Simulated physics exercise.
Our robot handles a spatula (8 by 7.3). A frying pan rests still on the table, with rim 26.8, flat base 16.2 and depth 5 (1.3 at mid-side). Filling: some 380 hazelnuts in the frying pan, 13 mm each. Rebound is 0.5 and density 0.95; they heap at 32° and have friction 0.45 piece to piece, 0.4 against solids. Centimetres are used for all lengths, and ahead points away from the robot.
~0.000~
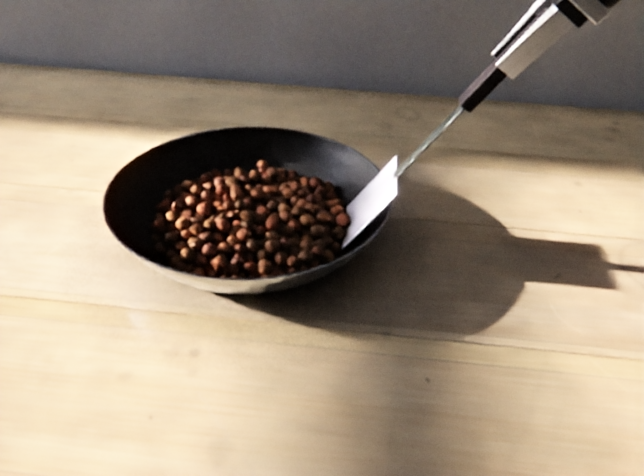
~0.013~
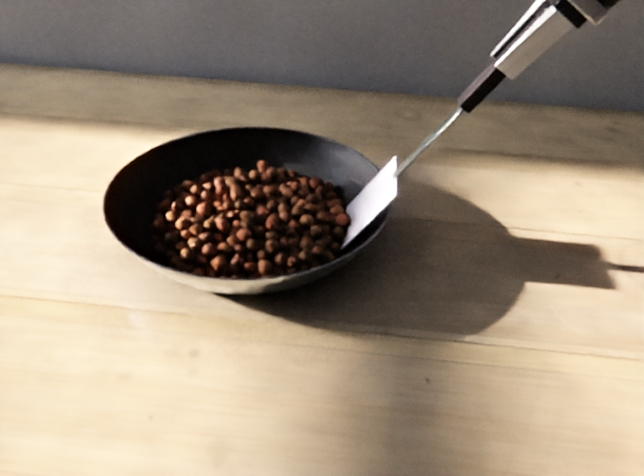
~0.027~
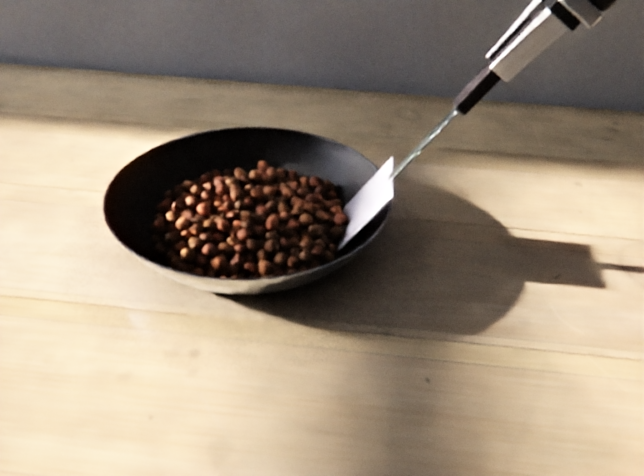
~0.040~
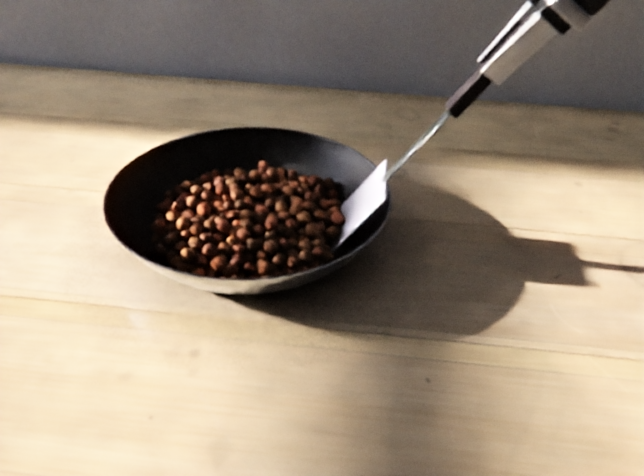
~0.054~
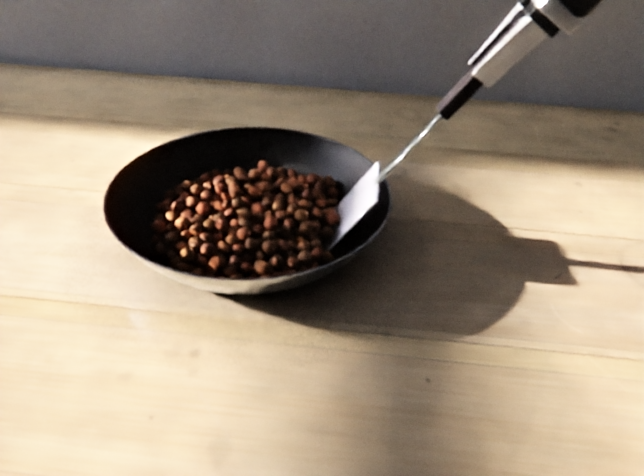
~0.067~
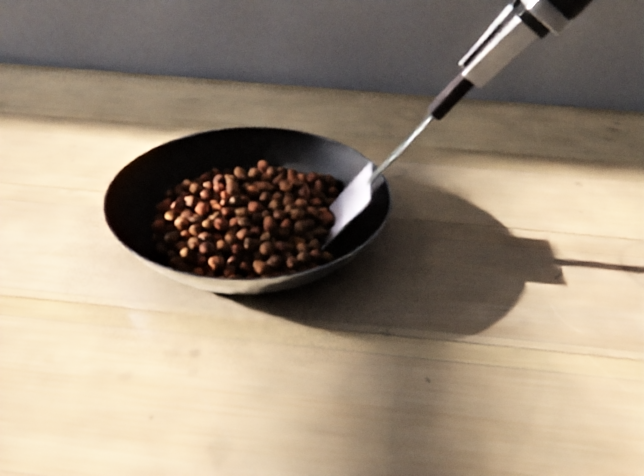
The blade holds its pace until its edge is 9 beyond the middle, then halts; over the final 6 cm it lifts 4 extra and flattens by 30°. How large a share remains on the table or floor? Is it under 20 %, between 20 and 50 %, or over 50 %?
It is under 20 %.
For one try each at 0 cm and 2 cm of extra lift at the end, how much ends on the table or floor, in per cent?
Try one gives about 5 in a hundred, try two about 5 in a hundred.
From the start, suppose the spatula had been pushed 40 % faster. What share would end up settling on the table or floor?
Some 15 in a hundred.
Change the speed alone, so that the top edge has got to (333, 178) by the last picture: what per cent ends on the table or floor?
25 %.
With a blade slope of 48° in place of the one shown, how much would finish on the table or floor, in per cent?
I'd expect near 10 percent then.
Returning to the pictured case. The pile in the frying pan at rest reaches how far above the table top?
Near 6.0 centimetres high.
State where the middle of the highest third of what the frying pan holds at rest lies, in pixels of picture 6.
The centre sits close to (172, 198).
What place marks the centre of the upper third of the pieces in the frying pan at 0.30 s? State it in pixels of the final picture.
I'd put it somewhere near (180, 196).
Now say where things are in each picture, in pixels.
The first frame shows spatula top edge at (398, 174), sloping 56°; upper third of the load around (247, 211), from x 155 to 345, top at y 165; 385 in the frying pan.
The second frame shows spatula top edge at (397, 174), sloping 56°; upper third of the load around (247, 211), from x 155 to 340, top at y 165.
The third frame shows spatula top edge at (393, 176), sloping 56°; upper third of the load around (248, 211), from x 155 to 340, top at y 165.
The fourth frame shows spatula top edge at (386, 178), sloping 56°; upper third of the load around (249, 211), from x 155 to 335, top at y 165.
The fifth frame shows spatula top edge at (378, 180), sloping 56°; upper third of the load around (253, 210), from x 155 to 335, top at y 165.
The sixth frame shows spatula top edge at (371, 180), sloping 56°; upper third of the load around (251, 209), from x 155 to 335, top at y 165; 385 in the frying pan.
After 0.18 s, sloping 56°, highest piece 5 above the table; 385 in the frying pan.
After 0.30 s, sloping 46°, highest piece 6 above the table; 385 in the frying pan.
After 0.55 s, sloping 26°, highest piece 6 above the table; 354 in the frying pan, 25 on the table or floor, 6 on the blade or in flight.
After 1.60 s, sloping 26°, highest piece 6 above the table; 354 in the frying pan, 31 on the table or floor.
At rest, 354 in the frying pan, 31 on the table or floor. That is 8 % on the table or floor.
